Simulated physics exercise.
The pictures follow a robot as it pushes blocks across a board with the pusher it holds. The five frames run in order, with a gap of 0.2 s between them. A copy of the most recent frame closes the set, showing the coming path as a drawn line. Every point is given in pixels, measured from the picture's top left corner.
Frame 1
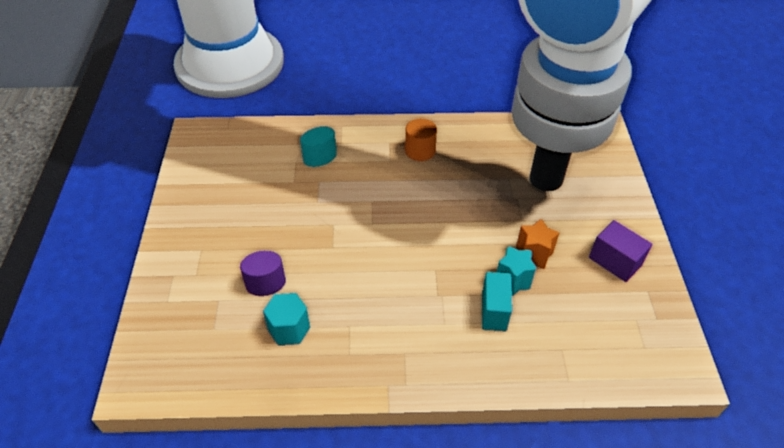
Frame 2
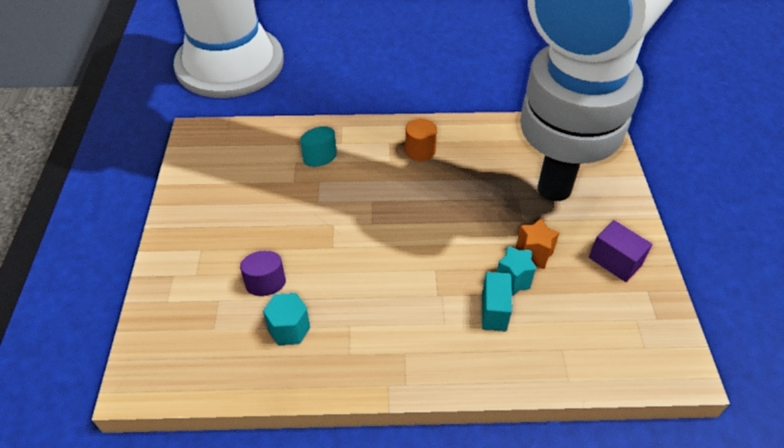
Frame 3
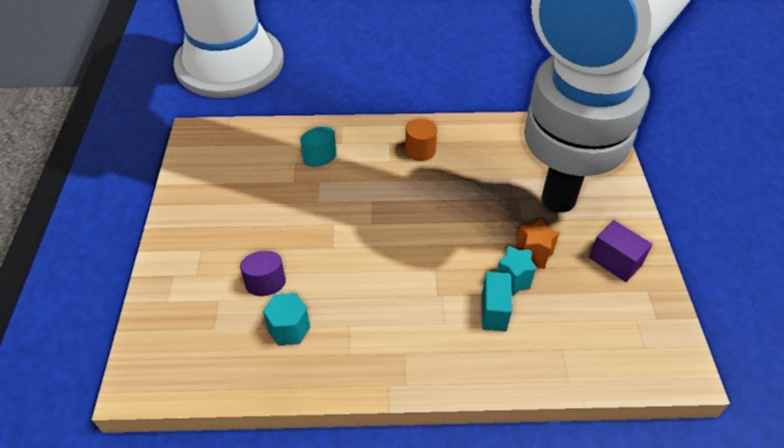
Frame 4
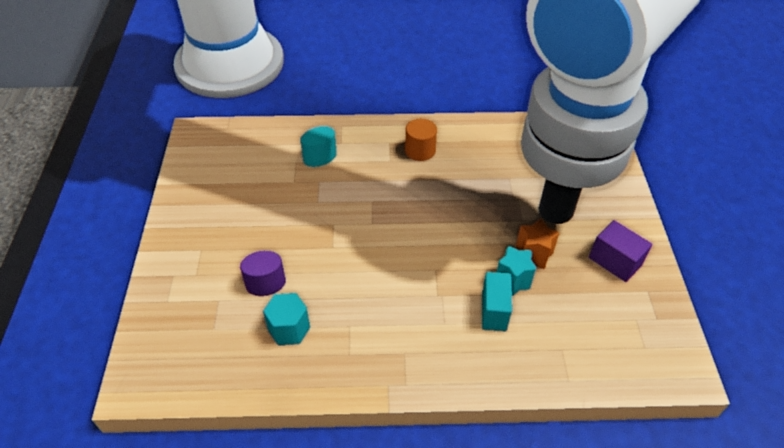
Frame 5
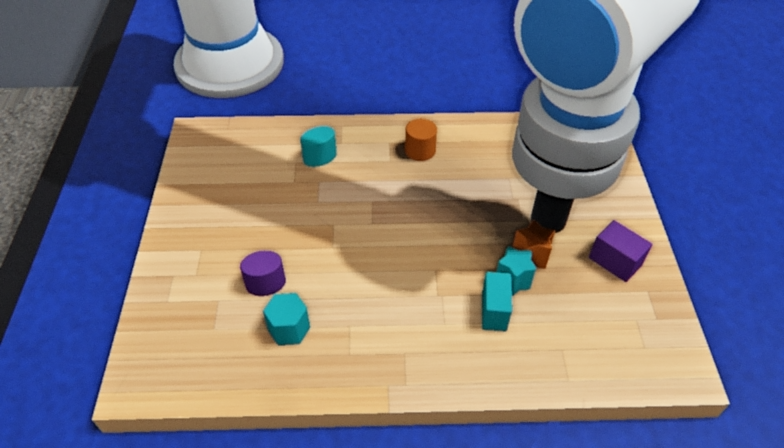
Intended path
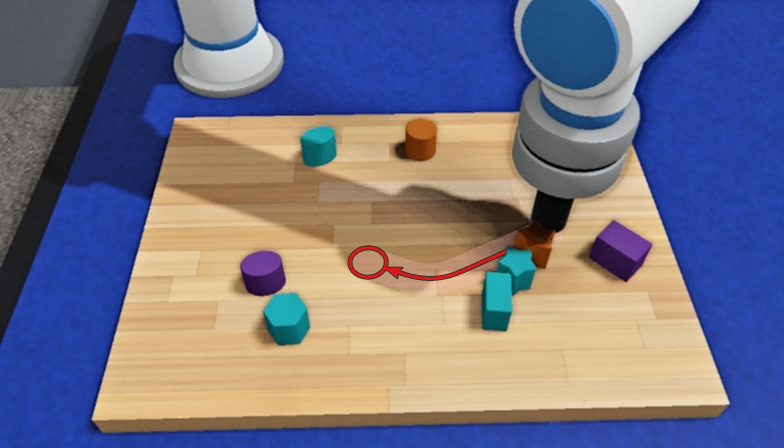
On a wooden board over blue cloth, a robot arm lowering its black tip toward an orange star and nudging it slightly left.
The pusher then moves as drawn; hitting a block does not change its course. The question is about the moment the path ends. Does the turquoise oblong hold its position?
The answer is no.
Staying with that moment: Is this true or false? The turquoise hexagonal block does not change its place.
It is true.
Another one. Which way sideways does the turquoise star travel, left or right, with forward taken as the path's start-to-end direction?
It is displaced to the left.
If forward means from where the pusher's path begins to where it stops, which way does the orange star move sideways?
It shifts leftward.
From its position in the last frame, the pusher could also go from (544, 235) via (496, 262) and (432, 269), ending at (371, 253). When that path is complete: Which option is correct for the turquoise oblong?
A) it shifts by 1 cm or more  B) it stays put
(A)
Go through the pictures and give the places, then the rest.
Tip of the pusher (546, 180), middles of tops, turquoise hexagonal block (285, 309), turquoise oblong (499, 291), turquoise star (518, 260), orange star (540, 233), purple oblong (625, 239), in the first picture.
Pusher (554, 189), nothing pushed, in the second picture.
Pusher (558, 200), nothing pushed, in the third picture.
Pusher (556, 211), nothing pushed, in the fourth picture.
Pusher (548, 221), turquoise hexagonal block (285, 309), turquoise oblong (499, 291), turquoise star (518, 260), orange star (537, 235), purple oblong (625, 239), in the fifth picture.
The line goes from (544, 235) via (491, 258) and (431, 278), ending at (368, 262).
What follows on the original path. One third of the way, pusher (493, 245); turquoise oblong (489, 308); turquoise star (516, 288), turned 25° clockwise; orange star (515, 260), turned 65° anticlockwise.
Two thirds of the way, pusher (432, 265); turquoise oblong (489, 308); turquoise star (516, 288), turned 30° clockwise; orange star (513, 260), turned 75° anticlockwise.
At the end, pusher (368, 248); turquoise hexagonal block unmoved; turquoise oblong (489, 308); turquoise star (516, 288), turned 30° clockwise; orange star (513, 260), turned 75° anticlockwise; purple oblong unmoved.
